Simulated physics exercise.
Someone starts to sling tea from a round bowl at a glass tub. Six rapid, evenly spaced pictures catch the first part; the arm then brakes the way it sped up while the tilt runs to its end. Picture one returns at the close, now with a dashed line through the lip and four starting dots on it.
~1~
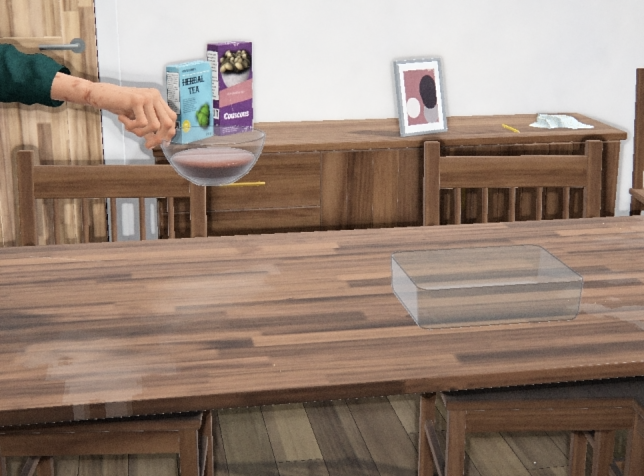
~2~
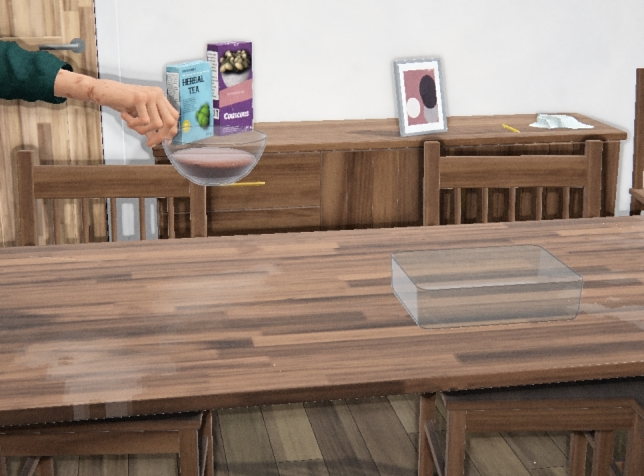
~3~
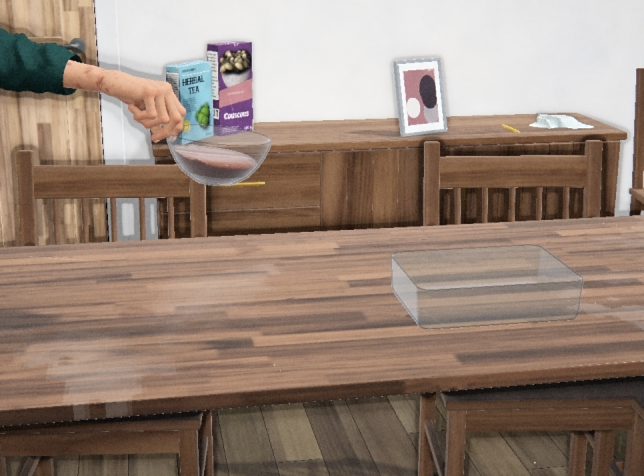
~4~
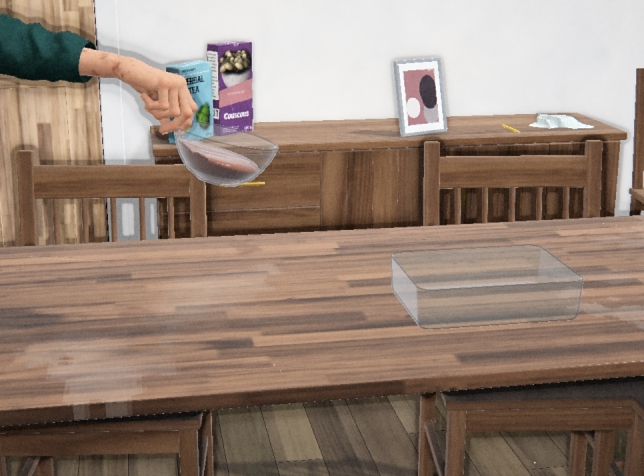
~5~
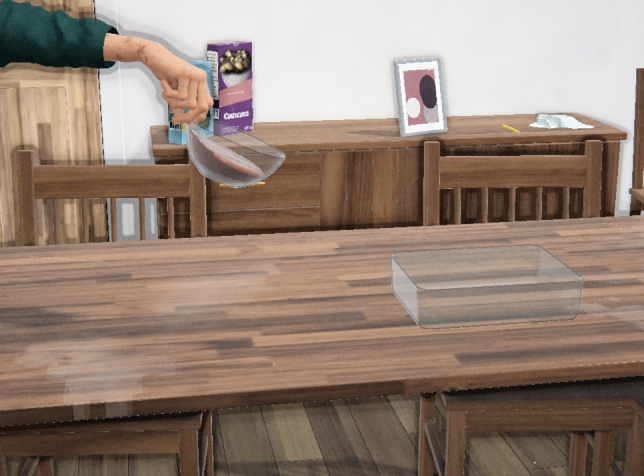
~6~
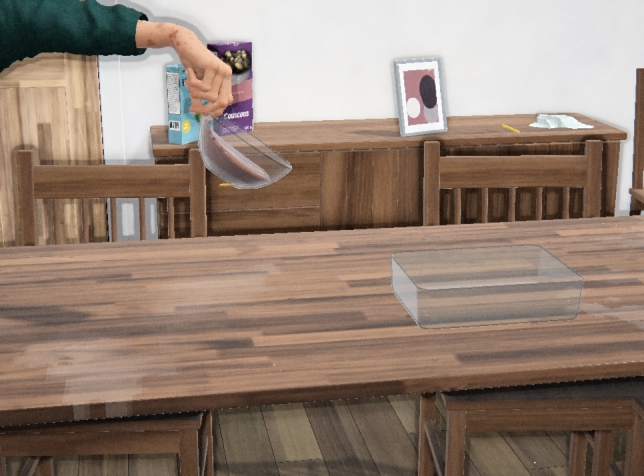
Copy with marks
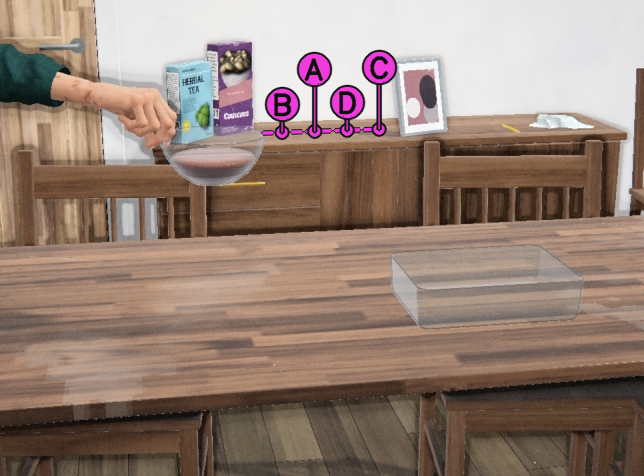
In this clip, a hand in a dark green sleeve holds a clear round bowl of reddish liquid above a wooden table, then moves slightly right while tilting the bowl steadily rightward; a clear rectangular tub remains still.
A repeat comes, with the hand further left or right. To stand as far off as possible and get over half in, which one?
Use place B.
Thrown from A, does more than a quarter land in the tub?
Yes, it does.
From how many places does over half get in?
All of them.
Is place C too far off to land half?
No.
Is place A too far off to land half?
No.
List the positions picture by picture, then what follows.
Upright, lip at (263, 133); tub from (417, 329) to (577, 318); nothing has left yet.
Upright, lip at (265, 134); nothing has left yet.
Tipped about 7°, lip at (270, 138); nothing has left yet.
Tipped about 14°, lip at (276, 145); nothing has left yet.
Tipped about 24°, lip at (283, 154); nothing has left yet.
Tipped about 36°, lip at (290, 165); nothing has left yet.
On the marked copy, A at (314, 131); B at (282, 132); C at (379, 129); D at (347, 130).
With A, about 71 % lands in the tub, 6 % falls short and 23 % goes beside or beyond.
With B, about 69 % lands in the tub, 15 % falls short and 16 % goes beside or beyond.
With C, about 68 % lands in the tub, 10 % falls short and 22 % goes beside or beyond.
With D, about 65 % lands in the tub, 6 % falls short and 29 % goes beside or beyond.
